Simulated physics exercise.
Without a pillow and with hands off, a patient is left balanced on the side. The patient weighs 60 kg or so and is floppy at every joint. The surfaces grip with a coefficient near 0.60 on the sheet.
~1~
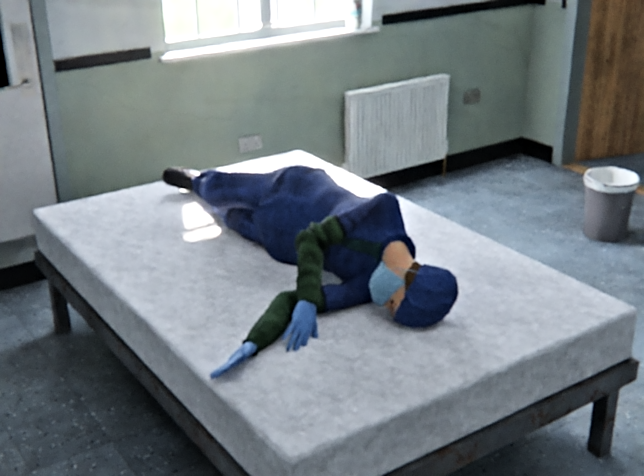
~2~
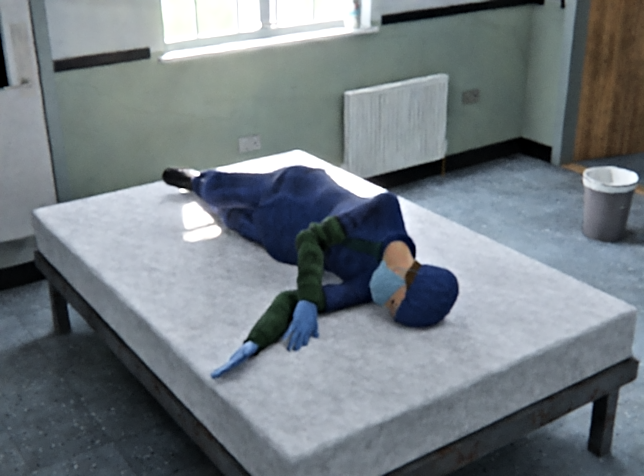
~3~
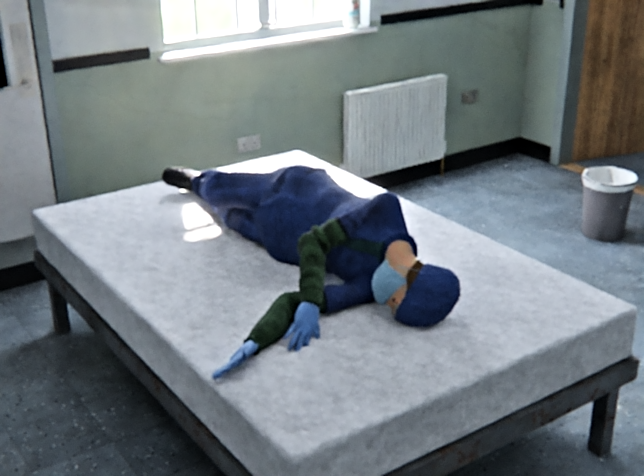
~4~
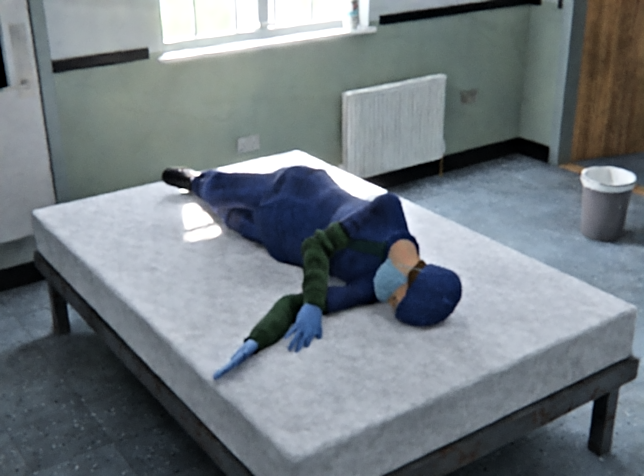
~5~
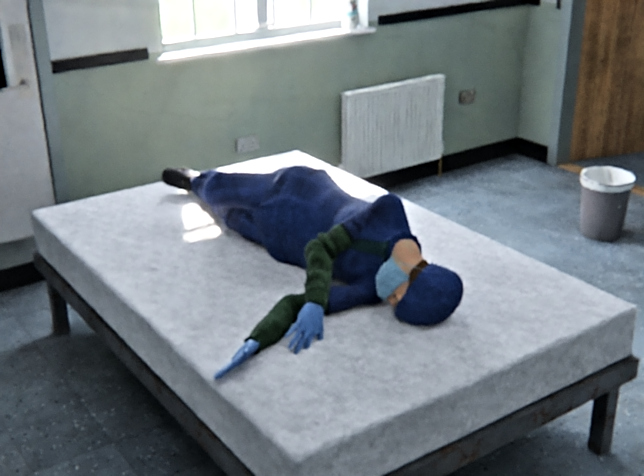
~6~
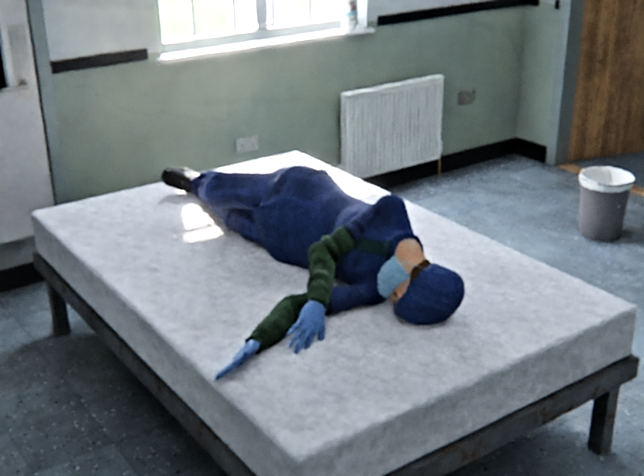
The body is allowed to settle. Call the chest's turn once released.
The chest turns to the back.
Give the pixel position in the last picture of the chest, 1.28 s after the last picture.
You'd see it close to (406, 252) then.
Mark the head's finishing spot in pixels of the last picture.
Around (444, 280).
Then, 0.28 s after the last picture the chest is turned 60° from lying flat on the back, near (386, 248) in the last picture's view.
Then, 0.68 s after the last picture the chest is turned 50° from lying flat on the back, near (393, 249) in the last picture's view.
Then, 1.28 s after the last picture the chest is turned 20° from lying flat on the back, near (406, 252) in the last picture's view.
When all is still, chest sinks back.
